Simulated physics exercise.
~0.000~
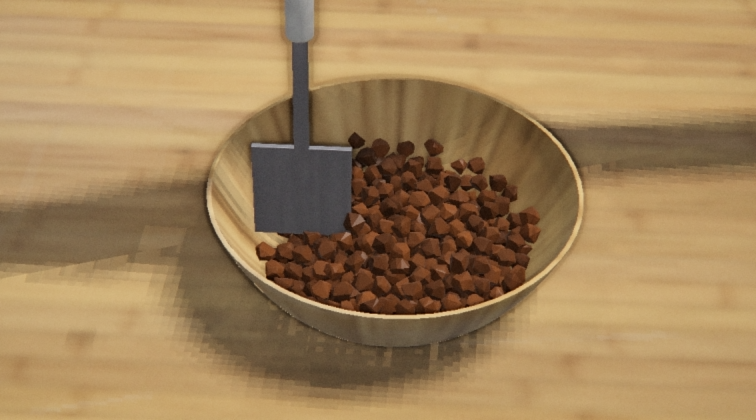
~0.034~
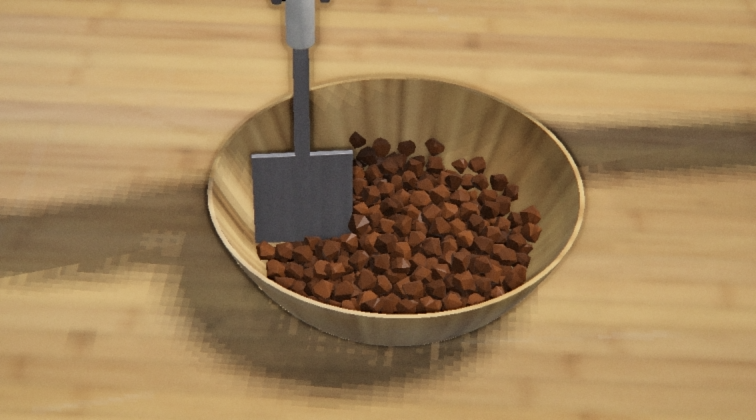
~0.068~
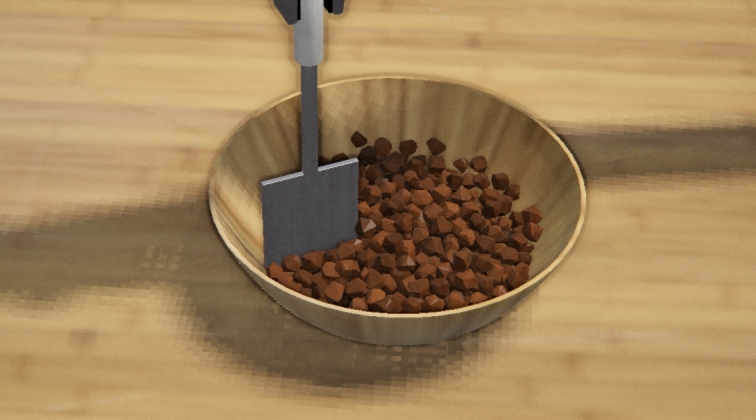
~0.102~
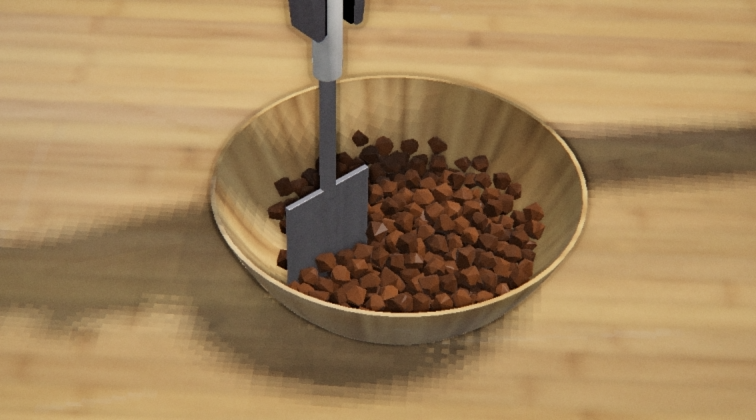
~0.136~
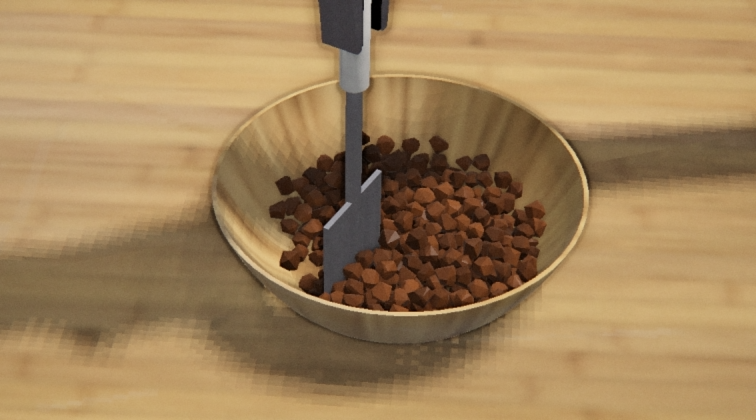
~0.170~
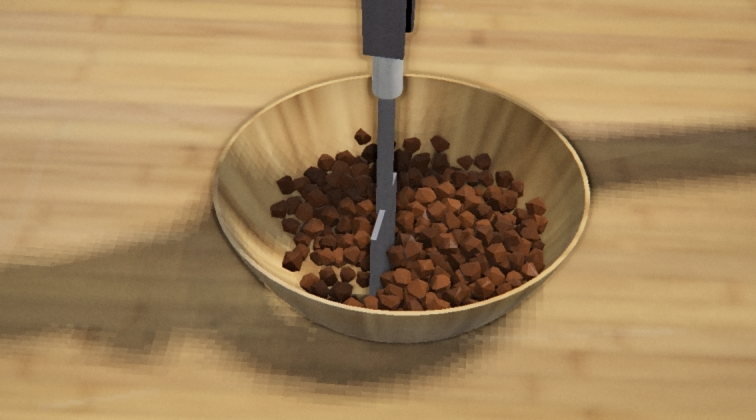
The clip shows a gripper holding a flat gray paddle upright in a wooden bowl of reddish-brown pellets, dipping slightly at the left, then sweeping rightward through them while turning until its blade is nearly edge-on near the middle.
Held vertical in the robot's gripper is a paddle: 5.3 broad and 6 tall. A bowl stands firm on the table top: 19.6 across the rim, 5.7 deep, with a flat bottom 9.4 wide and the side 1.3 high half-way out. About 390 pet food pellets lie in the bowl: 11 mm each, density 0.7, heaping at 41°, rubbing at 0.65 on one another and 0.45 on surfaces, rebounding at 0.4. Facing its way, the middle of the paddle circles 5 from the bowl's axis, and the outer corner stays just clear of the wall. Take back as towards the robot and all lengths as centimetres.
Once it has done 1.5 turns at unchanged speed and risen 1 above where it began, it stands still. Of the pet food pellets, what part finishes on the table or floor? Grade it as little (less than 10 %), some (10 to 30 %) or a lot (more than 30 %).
Grade: Some, 10 to 30 %.
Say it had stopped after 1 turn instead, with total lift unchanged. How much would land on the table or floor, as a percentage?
Close to 15 in a hundred.
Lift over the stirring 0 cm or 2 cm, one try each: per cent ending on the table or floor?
Close to 30 and 15 percent, in that order.
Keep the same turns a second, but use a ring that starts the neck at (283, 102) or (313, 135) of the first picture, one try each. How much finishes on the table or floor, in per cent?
0 and 20 %.
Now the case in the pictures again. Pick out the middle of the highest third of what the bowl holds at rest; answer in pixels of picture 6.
Looks like roughly (477, 209) to me.
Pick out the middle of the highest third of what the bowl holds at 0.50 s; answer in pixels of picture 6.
Around pixel (372, 126).
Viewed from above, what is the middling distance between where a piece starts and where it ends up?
Roughly 8 cm.
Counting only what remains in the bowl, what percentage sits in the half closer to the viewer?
Around 45 percent of it.
By 0.50 s, 260° round, highest piece 8 above the table; 361 in the bowl, 15 on the table or floor, 10 in flight or on the tool.
By 0.83 s, 80° round, highest piece 8 above the table; 326 in the bowl, 50 on the table or floor, 10 in flight or on the tool.
By 1.20 s, 180° round, highest piece 6 above the table; 300 in the bowl, 86 on the table or floor.
By 1.90 s, 180° round, highest piece 5 above the table; 300 in the bowl, 86 on the table or floor.
Final count, 300 in the bowl, 86 on the table or floor. That is 22 % on the table or floor.
